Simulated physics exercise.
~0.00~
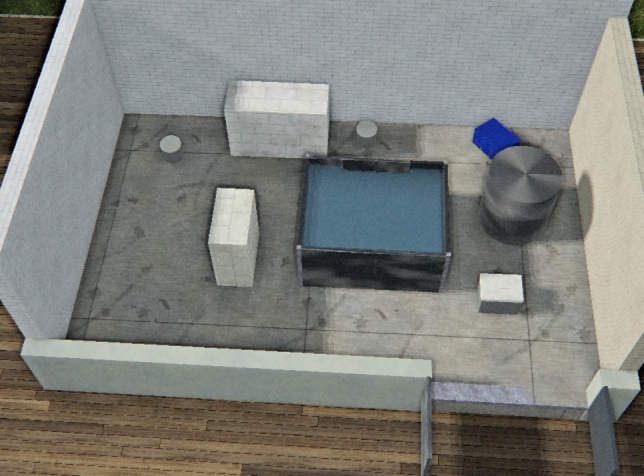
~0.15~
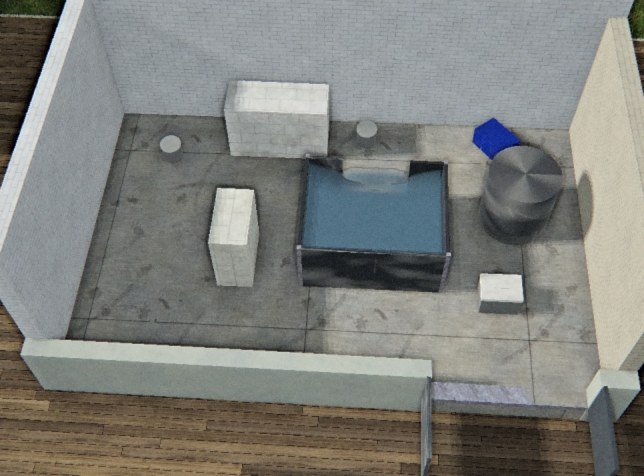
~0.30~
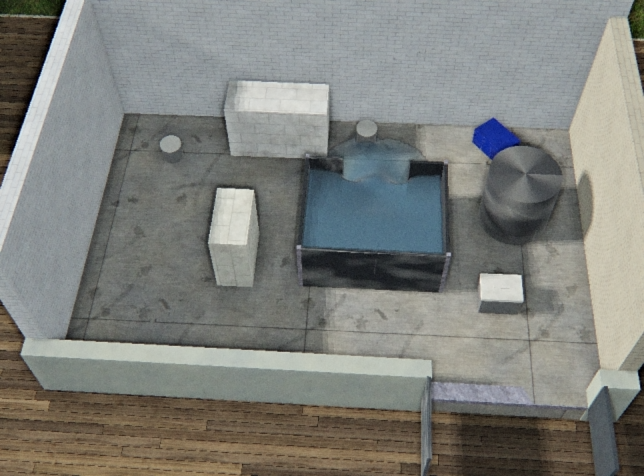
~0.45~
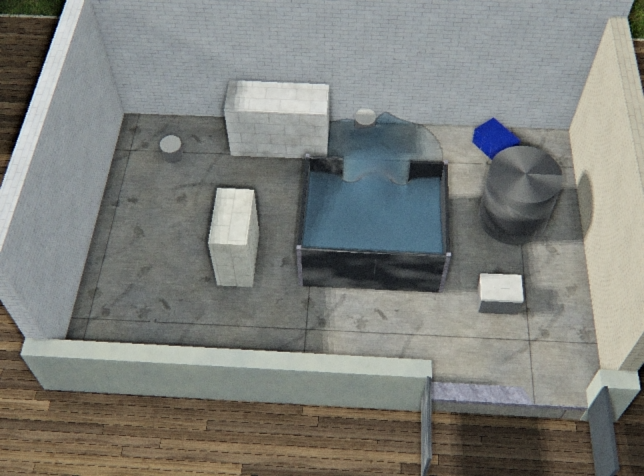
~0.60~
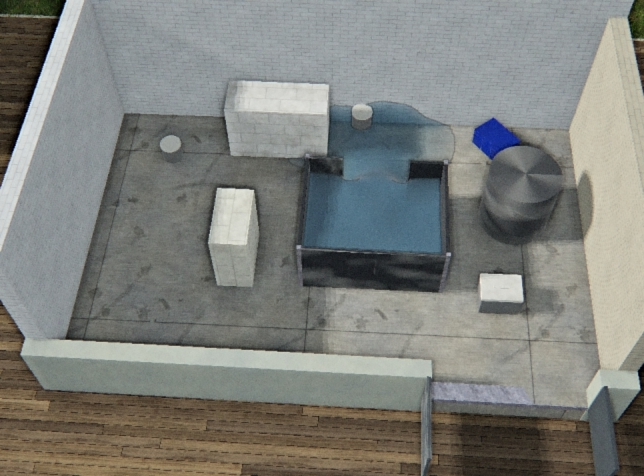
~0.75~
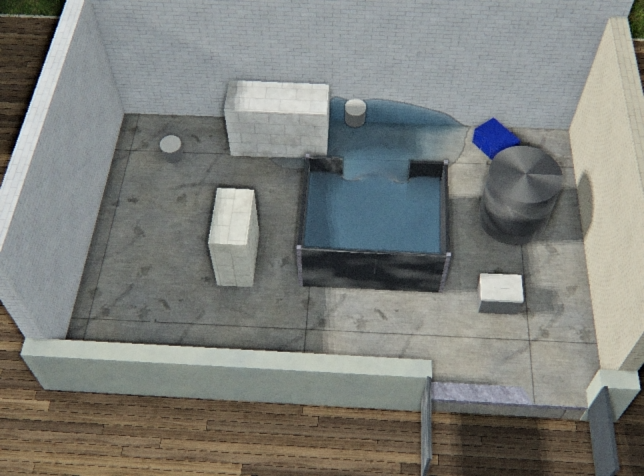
At first, a full tank of water stands in a walled court among pale blocks, a metal drum and a blue crate. Then part of its back side opens and water pours out toward the rear wall, spreading sideways and nudging a small pale pail slightly back, while the crate stays put.
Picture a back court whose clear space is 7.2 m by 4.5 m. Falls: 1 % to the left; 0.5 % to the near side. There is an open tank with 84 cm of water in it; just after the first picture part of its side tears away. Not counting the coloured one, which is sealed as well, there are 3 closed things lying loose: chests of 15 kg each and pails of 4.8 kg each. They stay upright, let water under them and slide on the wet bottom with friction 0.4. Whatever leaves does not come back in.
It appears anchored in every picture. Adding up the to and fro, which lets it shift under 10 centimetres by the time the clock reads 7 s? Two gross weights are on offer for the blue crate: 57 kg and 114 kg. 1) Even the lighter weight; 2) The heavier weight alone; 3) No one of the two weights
Answer: 3.
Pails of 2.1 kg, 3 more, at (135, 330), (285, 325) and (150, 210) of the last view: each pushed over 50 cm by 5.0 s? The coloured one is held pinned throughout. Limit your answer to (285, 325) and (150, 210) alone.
First one stayed within, second went beyond.
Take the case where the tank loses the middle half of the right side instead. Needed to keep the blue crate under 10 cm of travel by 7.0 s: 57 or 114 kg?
Result: Lighter option succeeds.
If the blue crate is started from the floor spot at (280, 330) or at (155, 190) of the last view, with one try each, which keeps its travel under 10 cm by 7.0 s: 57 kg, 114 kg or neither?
Light one suffices, then light one suffices.
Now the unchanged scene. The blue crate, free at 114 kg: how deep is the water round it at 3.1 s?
Close to 21 cm deep.
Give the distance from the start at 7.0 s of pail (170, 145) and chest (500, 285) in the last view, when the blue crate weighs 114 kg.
First one 5 cm, second one gone out.
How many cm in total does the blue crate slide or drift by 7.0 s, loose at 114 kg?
Close to 40 cm, all told.
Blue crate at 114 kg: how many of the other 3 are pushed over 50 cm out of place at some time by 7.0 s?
The number is 2.
After 1.4 s the blue crate would be 21 cm from its start with 57 kg and 2 cm from its start with 114 kg; 13 cm of water round it then.
After 3.1 s the blue crate would be 183 cm from its start with 57 kg and 38 cm from its start with 114 kg; 21 cm of water round it then.
After 4.9 s the blue crate would be 282 cm from its start with 57 kg and 38 cm from its start with 114 kg; 18 cm of water round it then.
After 7.0 s the blue crate would be 282 cm from its start with 57 kg and 38 cm from its start with 114 kg; 14 cm of water round it then.
